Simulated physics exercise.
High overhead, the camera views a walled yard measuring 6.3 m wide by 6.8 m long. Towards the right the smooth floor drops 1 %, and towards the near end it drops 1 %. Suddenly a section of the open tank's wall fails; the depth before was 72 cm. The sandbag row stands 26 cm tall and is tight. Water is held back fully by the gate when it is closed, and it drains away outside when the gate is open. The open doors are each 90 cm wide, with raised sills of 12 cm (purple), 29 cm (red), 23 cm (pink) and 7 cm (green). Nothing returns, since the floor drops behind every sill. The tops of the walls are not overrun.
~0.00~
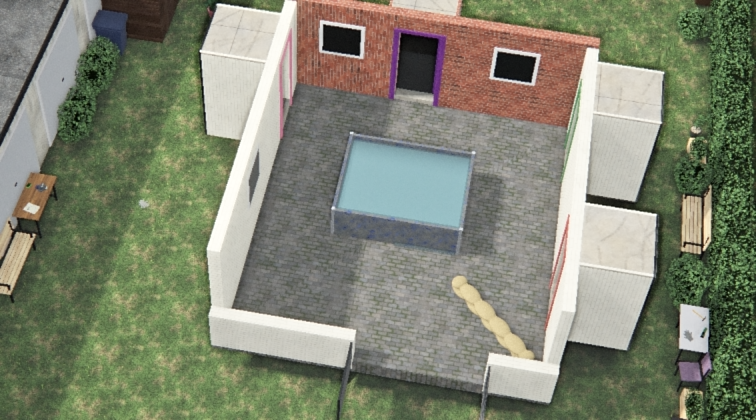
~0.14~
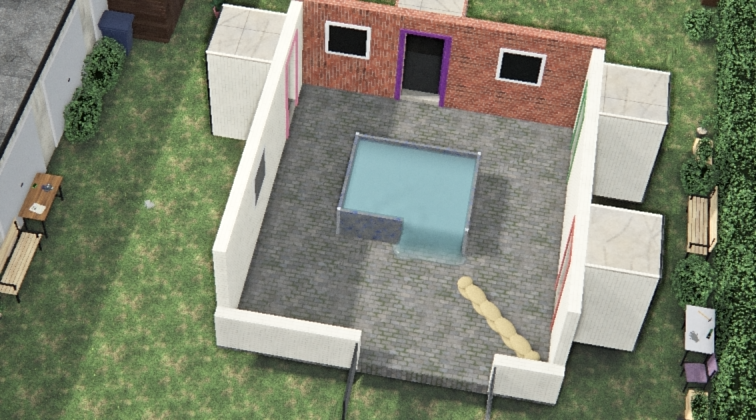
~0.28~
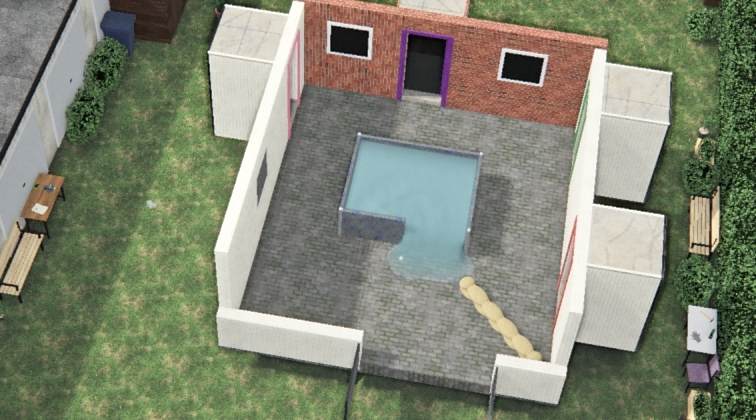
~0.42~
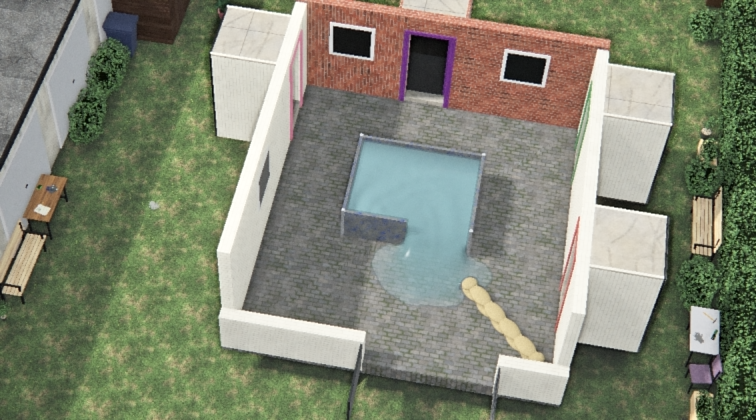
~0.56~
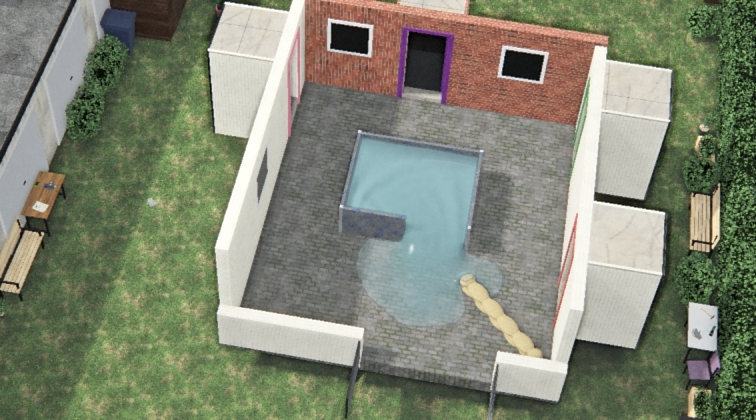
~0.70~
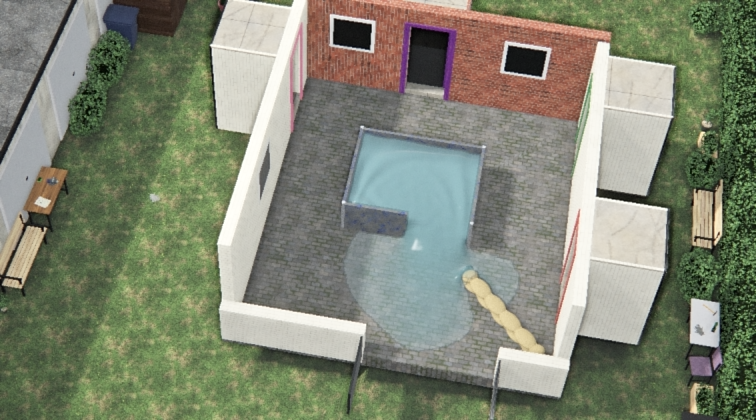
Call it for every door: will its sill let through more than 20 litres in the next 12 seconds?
Purple door - it will not, red door - it will not, pink door - it will not, green door - it will not.
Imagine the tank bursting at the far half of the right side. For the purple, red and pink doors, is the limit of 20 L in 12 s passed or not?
Outcomes - purple: Not exceeded, red: Not exceeded, pink: Not exceeded.
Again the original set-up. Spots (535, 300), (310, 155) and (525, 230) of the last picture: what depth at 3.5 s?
Roughly 6, 0 and 1 cm, in turn.
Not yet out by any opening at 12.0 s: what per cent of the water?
Around 36 per cent of the water.
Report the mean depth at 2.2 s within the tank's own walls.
About 39 centimetres on average.
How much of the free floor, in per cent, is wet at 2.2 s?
About 30 per cent.
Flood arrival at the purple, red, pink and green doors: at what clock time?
Purple: 10.5 s; red: 1.4 s; pink: 10.0 s; green: 4.5 s.
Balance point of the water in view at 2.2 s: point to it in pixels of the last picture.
Centre: Roughly (423, 236) px.
After 1.4 s water covers 25 % of the floor and is deepest (45 cm) near (453, 249); purple door not reached, red door 2 cm at the sill, 0 L in, pink door not reached, green door not reached.
After 2.2 s water covers 30 % of the floor and is deepest (38 cm) near (456, 278); purple door not reached, red door 20 cm at the sill, 0 L in, pink door not reached, green door not reached.
After 3.5 s water covers 40 % of the floor and is deepest (28 cm) near (466, 272); purple door not reached, red door 13 cm at the sill, 0 L in, pink door not reached, green door not reached.
After 7.0 s water covers 70 % of the floor and is deepest (16 cm) near (466, 272); purple door not reached, red door 7 cm at the sill, 0 L in, pink door not reached, green door 4 cm at the sill, 0 L in.
After 12.0 s water covers 85 % of the floor and is deepest (8 cm) near (456, 278); purple door 2 cm at the sill, 0 L in, red door 6 cm at the sill, 0 L in, pink door 1 cm at the sill, 0 L in, green door 5 cm at the sill, 0 L in.
